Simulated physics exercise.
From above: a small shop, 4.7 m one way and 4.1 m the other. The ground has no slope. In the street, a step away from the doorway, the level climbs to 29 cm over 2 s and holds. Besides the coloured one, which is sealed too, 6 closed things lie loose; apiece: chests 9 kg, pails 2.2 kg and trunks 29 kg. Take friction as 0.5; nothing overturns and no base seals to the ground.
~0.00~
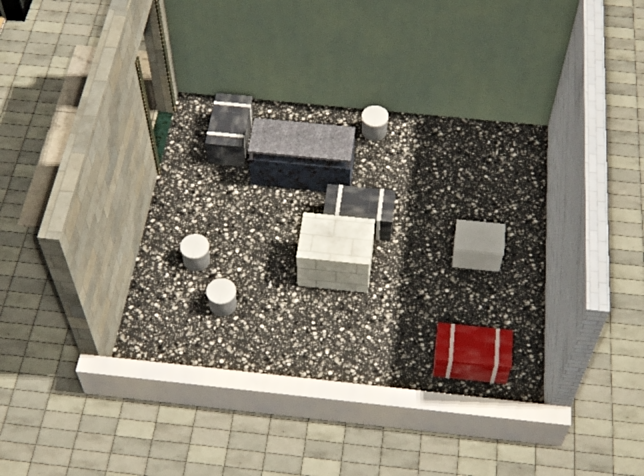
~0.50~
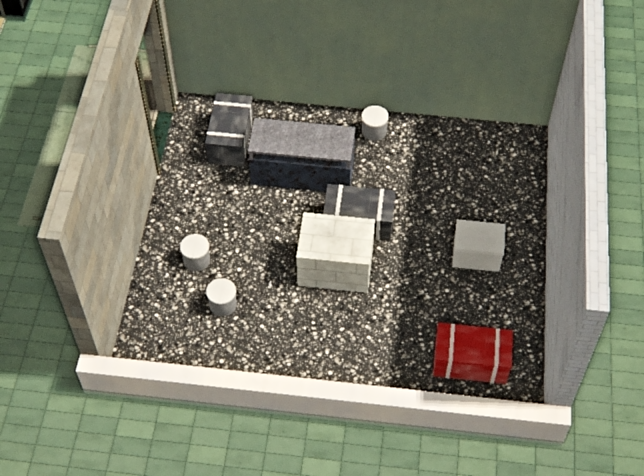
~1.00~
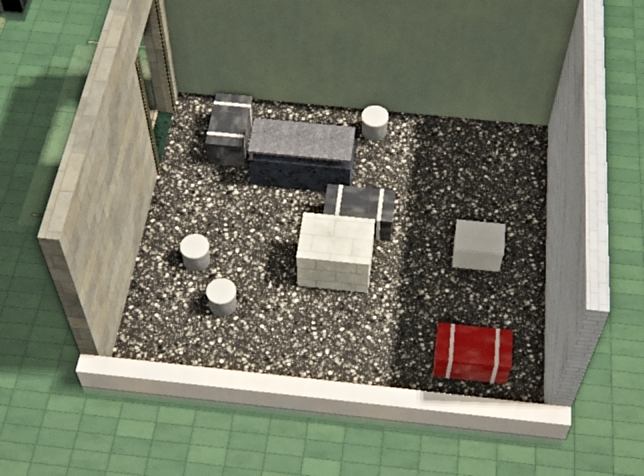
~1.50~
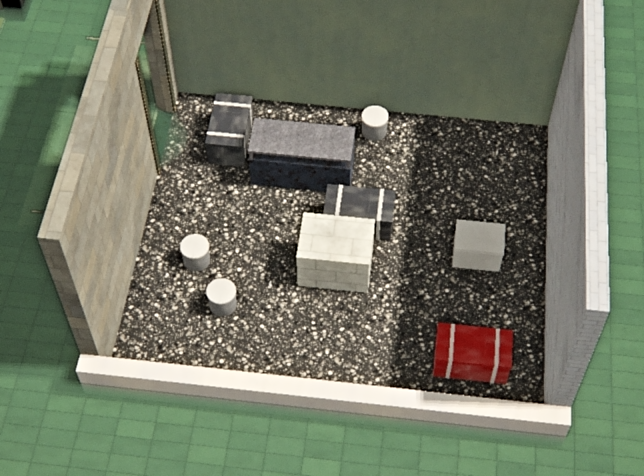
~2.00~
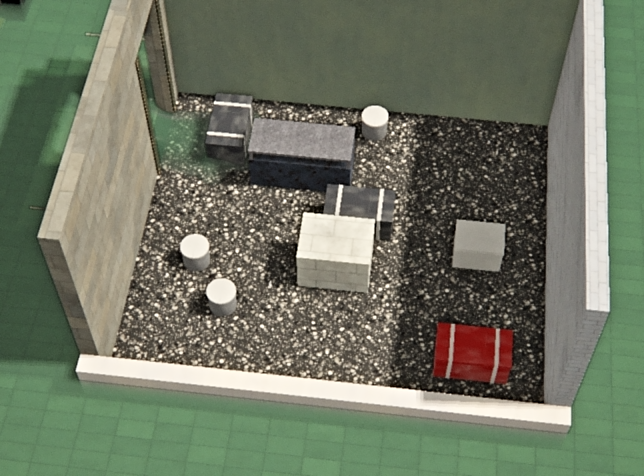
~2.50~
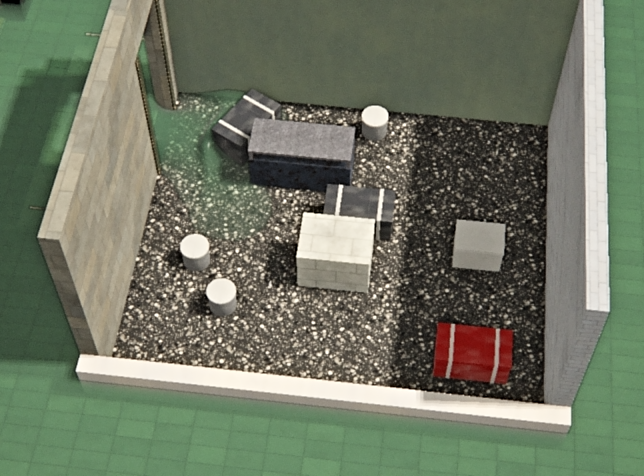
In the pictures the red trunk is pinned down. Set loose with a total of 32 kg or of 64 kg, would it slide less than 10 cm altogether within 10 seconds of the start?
I expect that only the higher weight holds it.
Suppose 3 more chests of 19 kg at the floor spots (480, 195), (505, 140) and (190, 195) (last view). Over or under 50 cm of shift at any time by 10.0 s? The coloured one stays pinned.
In turn: Past it, past it, short of it.
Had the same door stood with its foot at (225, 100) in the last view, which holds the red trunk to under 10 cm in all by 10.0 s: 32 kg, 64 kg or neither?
In that case only the larger load is enough.
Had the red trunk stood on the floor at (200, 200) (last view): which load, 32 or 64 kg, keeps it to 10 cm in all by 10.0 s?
It takes the larger.
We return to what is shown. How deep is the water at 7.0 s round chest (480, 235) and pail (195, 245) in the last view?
Roughly 6 and 5 cm.
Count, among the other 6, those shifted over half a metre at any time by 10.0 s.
I count 5.
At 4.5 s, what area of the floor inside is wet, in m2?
About 12 m2.
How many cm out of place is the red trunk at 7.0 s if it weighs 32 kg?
Roughly 0 cm.
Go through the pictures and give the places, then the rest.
The red trunk at (474, 345), on the bottom; water covers 0.0 m2; 0 of 7 have shifted, in the first frame.
The red trunk at (474, 345), on the bottom; water covers 0.0 m2; 0 of 7 have shifted, in the second frame.
The red trunk at (474, 345), on the bottom; 0.0 m2 under water; 0 of 7 have shifted, in the third frame.
The red trunk at (474, 345), on the bottom; 0.1 m2 under water; 0 of 7 have shifted, in the fourth frame.
The red trunk at (474, 345) rests on the ground; water covers 0.9 m2; 0 of 7 have shifted, in the fifth frame.
The red trunk at (474, 345) rests on the ground; water covers 2.5 m2; 1 of 7 have shifted, in the sixth frame.
After 3.5 s the red trunk would be 0 cm from its start with 32 kg and 0 cm from its start with 64 kg; 0 cm of water round it then.
After 4.5 s the red trunk would be 0 cm from its start with 32 kg and 0 cm from its start with 64 kg; 0 cm of water round it then.
After 7.0 s the red trunk would be 0 cm from its start with 32 kg and 0 cm from its start with 64 kg; 5 cm of water round it then.
After 10.0 s the red trunk would be 66 cm from its start with 32 kg and 5 cm from its start with 64 kg; 14 cm of water round it then.
